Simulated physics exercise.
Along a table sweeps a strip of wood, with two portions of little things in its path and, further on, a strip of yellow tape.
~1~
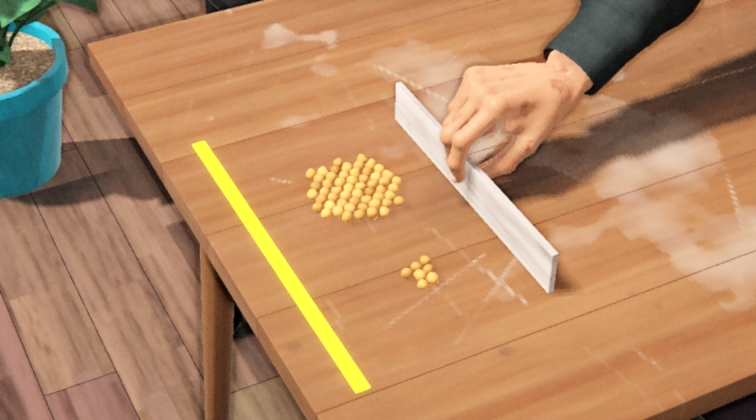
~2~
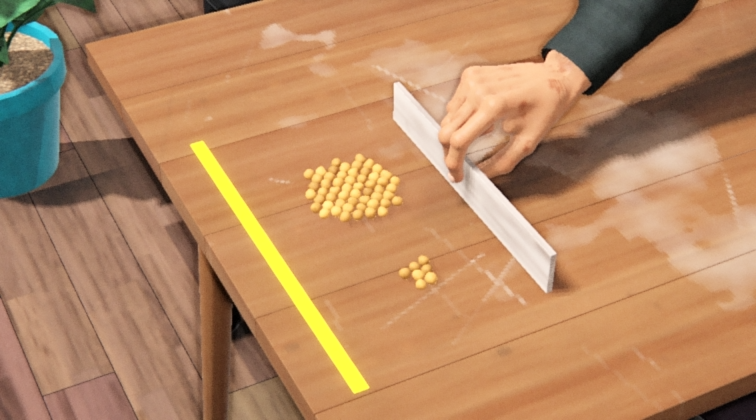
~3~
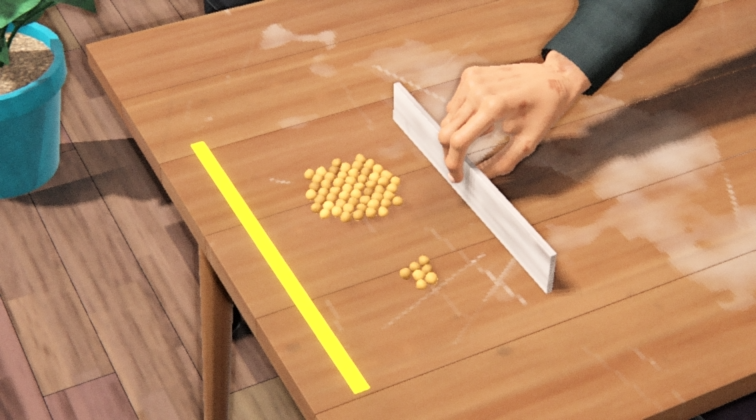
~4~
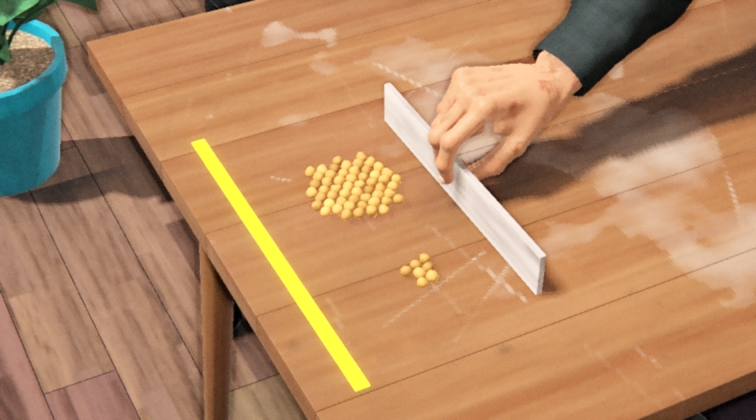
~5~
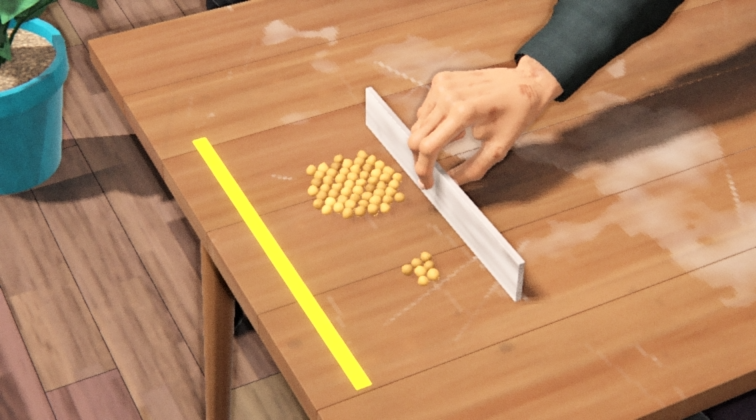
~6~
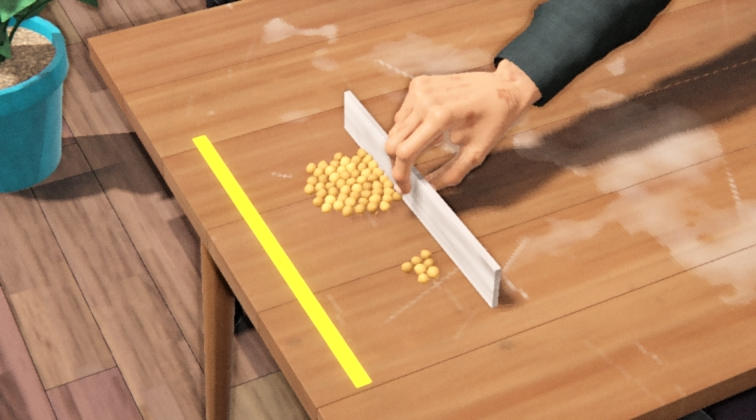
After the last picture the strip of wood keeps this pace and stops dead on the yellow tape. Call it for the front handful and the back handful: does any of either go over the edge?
Front handful: No, none goes over. Back handful: Yes, some goes over.
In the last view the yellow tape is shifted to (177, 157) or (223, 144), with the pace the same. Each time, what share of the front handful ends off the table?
First stop roughly 100 per cent off, second stop 0 per cent.
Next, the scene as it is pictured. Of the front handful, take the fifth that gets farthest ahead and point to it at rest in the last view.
The middle of that group lands close to (280, 311).
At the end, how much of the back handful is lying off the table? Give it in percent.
Around 40 percent.
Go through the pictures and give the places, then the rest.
In the first frame, strip of wood at (541, 258), at rest; yellow tape at (206, 154), about two fingers from the edge; edge at (230, 275); front handful at (420, 276), a few roasted chickpeas; back handful at (349, 189), some roasted chickpeas.
In the second frame, strip of wood at (539, 258), at rest; back handful at (347, 189).
In the third frame, strip of wood at (539, 259), at rest; front handful at (418, 276).
In the fourth frame, strip of wood at (529, 260); back handful at (348, 187).
In the fifth frame, strip of wood at (508, 267); front handful at (420, 272).
In the sixth frame, strip of wood at (485, 273); yellow tape at (206, 149); edge at (231, 270); front handful at (420, 270); back handful at (352, 183), a small part pushed along.
Then, 0.39 s past the last view, strip of wood still moving, near (339, 197); front handful all on the table, its front near (361, 283); back handful all on the table, its front near (242, 202).
Then, 0.80 s past the last view, strip of wood stopped at the yellow tape; front handful all on the table, its front near (280, 310); back handful about a quarter over the edge.
Then, 1.08 s past the last view, strip of wood stopped at the yellow tape; front handful all on the table, its front near (272, 313); back handful about a third over the edge.
Finally, strip of wood stopped at the yellow tape; front handful all on the table, its front near (272, 313); back handful about a third over the edge.
